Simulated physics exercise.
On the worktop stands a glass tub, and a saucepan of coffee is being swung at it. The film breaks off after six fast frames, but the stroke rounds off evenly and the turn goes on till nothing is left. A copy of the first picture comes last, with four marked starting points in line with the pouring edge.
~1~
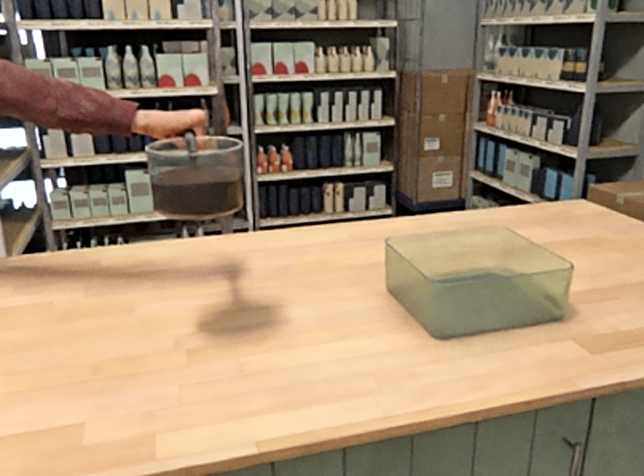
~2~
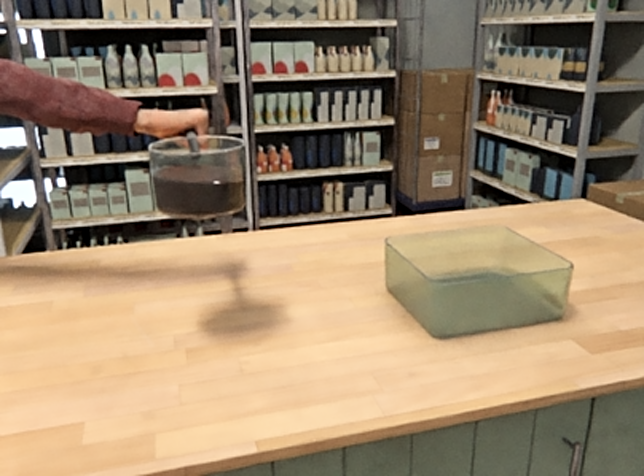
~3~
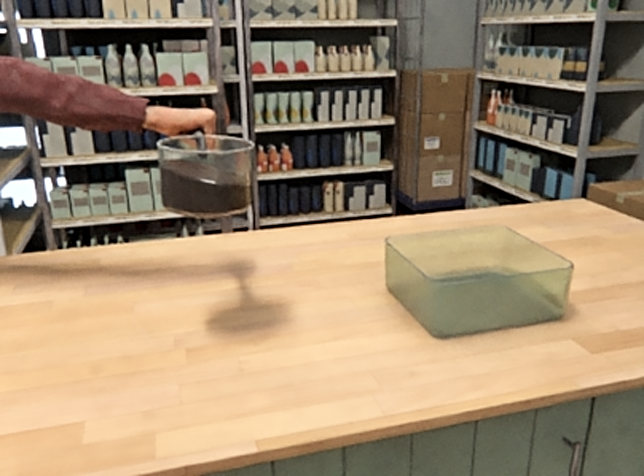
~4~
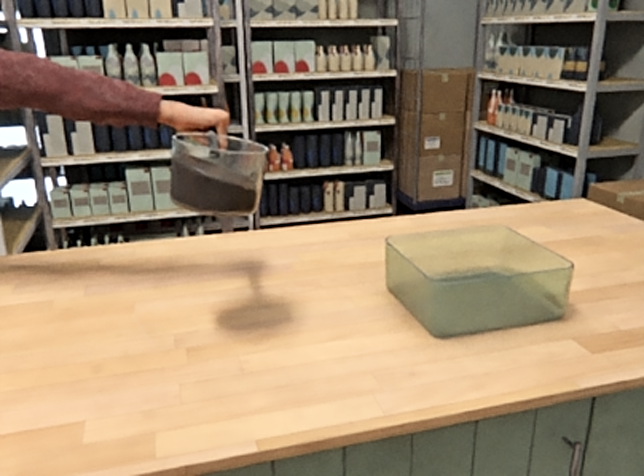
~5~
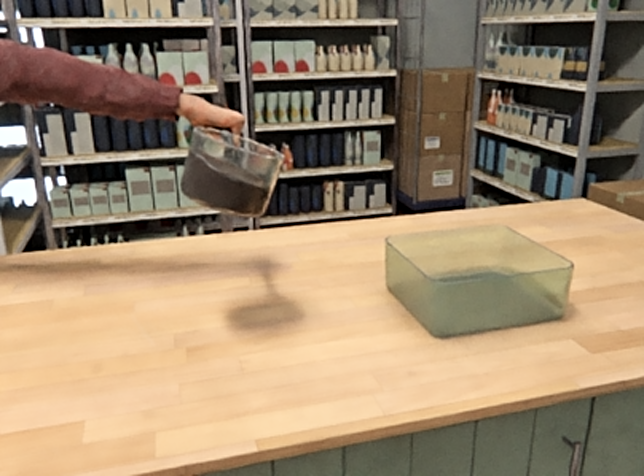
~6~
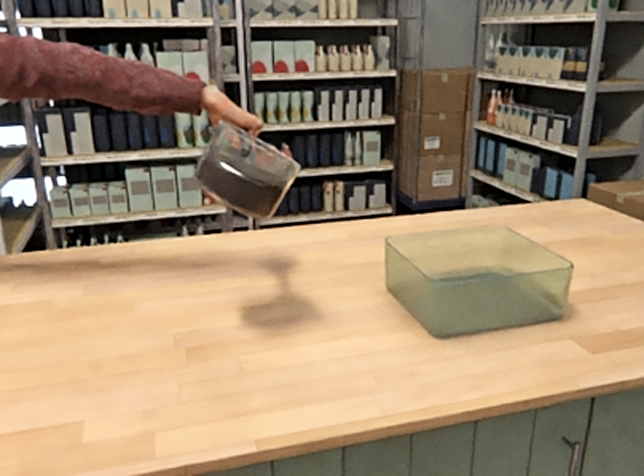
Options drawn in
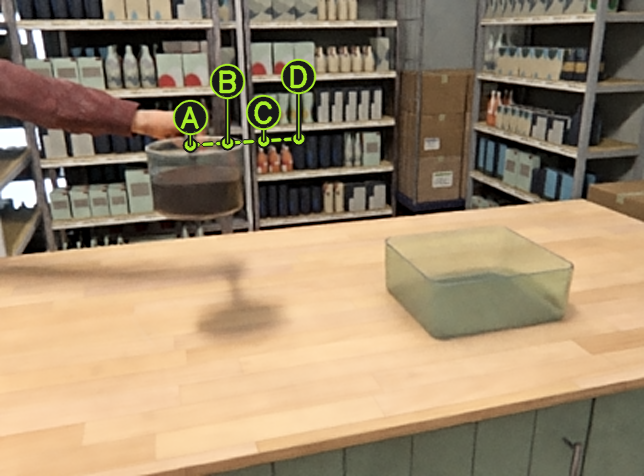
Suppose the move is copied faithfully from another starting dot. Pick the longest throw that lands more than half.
C.
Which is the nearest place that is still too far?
Here it is place B.
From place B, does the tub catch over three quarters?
No, less.
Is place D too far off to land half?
No.
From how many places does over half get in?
Two.
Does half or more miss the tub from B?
Yes, it does.
In lime, A at (190, 145); B at (227, 143); C at (263, 140); D at (298, 138).
For place A, about 0 % lands in the tub, 98 % falls short.
For place B, about 24 % lands in the tub, 72 % falls short and 3 % goes beside or beyond.
For place C, about 66 % lands in the tub, 23 % falls short and 11 % goes beside or beyond.
For place D, about 73 % lands in the tub, 12 % falls short and 15 % goes beside or beyond.
